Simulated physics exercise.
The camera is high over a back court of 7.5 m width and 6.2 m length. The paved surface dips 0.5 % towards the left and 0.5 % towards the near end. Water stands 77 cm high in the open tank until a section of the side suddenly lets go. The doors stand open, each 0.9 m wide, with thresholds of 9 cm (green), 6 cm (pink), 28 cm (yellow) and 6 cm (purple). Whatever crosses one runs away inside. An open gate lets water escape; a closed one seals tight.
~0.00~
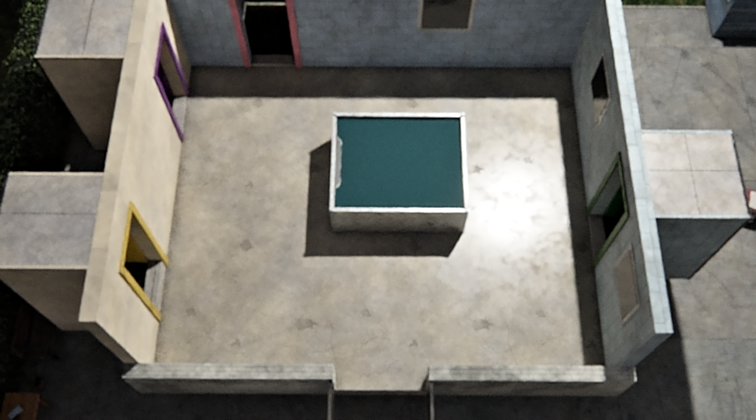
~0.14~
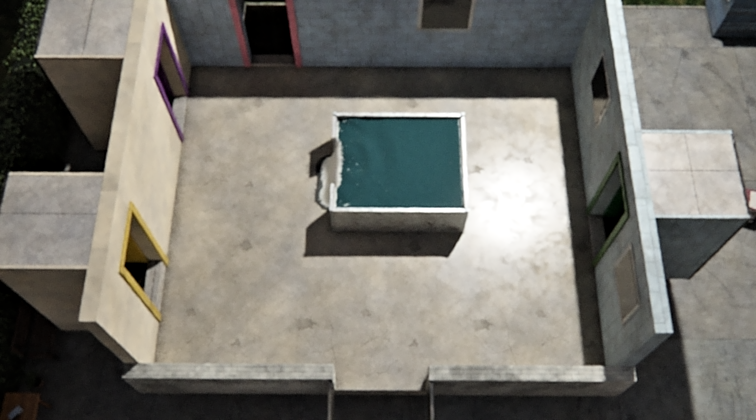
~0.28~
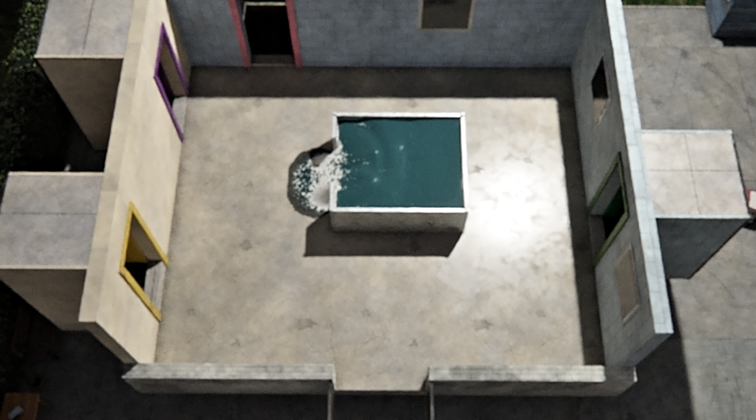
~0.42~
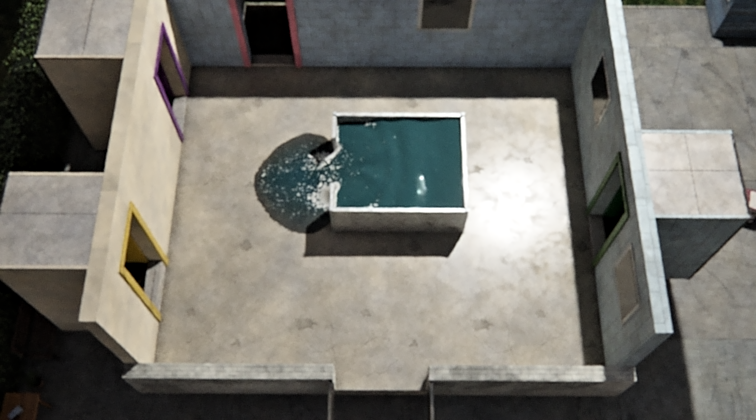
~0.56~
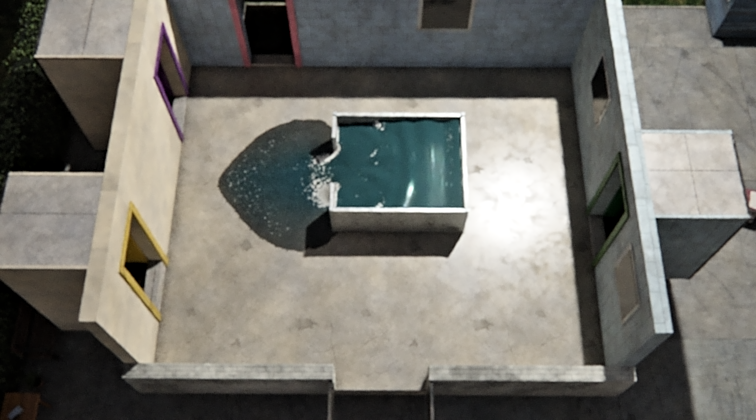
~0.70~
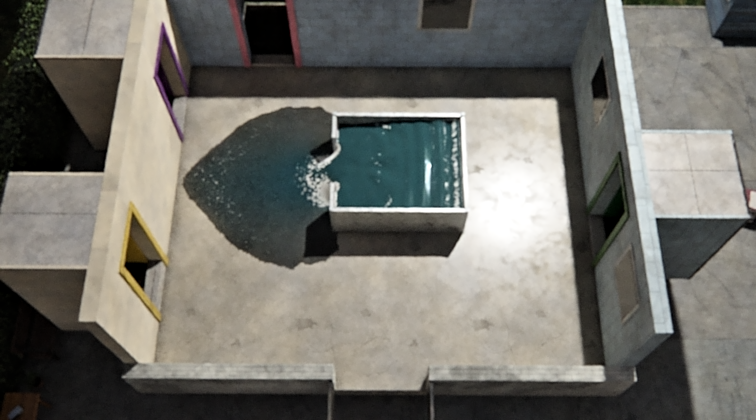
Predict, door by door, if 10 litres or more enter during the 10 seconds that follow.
Door by door: At the green door it stays under the limit; at the pink door it passes the limit; at the yellow door it keeps below the limit; at the purple door it passes the limit.
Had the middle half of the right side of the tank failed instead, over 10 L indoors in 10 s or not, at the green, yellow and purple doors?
Then: Green past it, yellow below, purple above.
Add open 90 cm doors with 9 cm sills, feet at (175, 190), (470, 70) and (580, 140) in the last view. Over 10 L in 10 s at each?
In that order: Over, below, under.
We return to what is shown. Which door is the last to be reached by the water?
The green one.
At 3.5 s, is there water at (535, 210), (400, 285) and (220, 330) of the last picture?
In turn: Still dry, not reached, flooded.
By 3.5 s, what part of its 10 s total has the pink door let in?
About 30 per cent.
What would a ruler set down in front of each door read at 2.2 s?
Depths in cm: Green 0, pink 5, yellow 20, purple 22.
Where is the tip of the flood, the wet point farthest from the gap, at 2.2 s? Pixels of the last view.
Around (153, 374).
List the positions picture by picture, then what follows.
The first frame shows still water, 77 cm deep, in the open tank at (399, 163).
In the second frame, the front is at (327, 159), 0.5 m from the gap at (336, 176); 0.2 m2 of floor is under water; 77 cm left at the back of the open tank.
In the third frame, the front is at (295, 168), 0.9 m from the gap at (336, 177); 0.8 m2 of floor is under water; 77 cm left at the back of the open tank.
In the fourth frame, the front is at (259, 179), 1.5 m from the gap at (336, 177); 2.0 m2 of floor is under water; 77 cm left at the back of the open tank.
In the fifth frame, the front is at (223, 181), 2.1 m from the gap at (336, 176); 3.7 m2 of floor is under water; 74 cm left at the back of the open tank.
In the sixth frame, the front is at (191, 176), 2.7 m from the gap at (336, 176); 5.6 m2 of floor is under water; 67 cm left at the back of the open tank.
After 1.4 s water covers 25 % of the floor and is deepest (38 cm) near (323, 182); green door not reached, pink door not reached, yellow door 10 cm at the sill, 0 L in, purple door 17 cm at the sill, 9 L in.
After 2.2 s water covers 30 % of the floor and is deepest (39 cm) near (192, 69); green door not reached, pink door 5 cm at the sill, 0 L in, yellow door 20 cm at the sill, 0 L in, purple door 22 cm at the sill, 75 L in.
After 3.5 s water covers 35 % of the floor and is deepest (28 cm) near (153, 374); green door not reached, pink door 9 cm at the sill, 5 L in, yellow door 14 cm at the sill, 0 L in, purple door 19 cm at the sill, 165 L in.
After 6.0 s water covers 80 % of the floor and is deepest (20 cm) near (153, 374); green door not reached, pink door 7 cm at the sill, 11 L in, yellow door 11 cm at the sill, 0 L in, purple door 14 cm at the sill, 270 L in.
After 10.0 s water covers 95 % of the floor and is deepest (12 cm) near (153, 374); green door 8 cm at the sill, 0 L in, pink door 6 cm at the sill, 17 L in, yellow door 10 cm at the sill, 0 L in, purple door 9 cm at the sill, 335 L in.
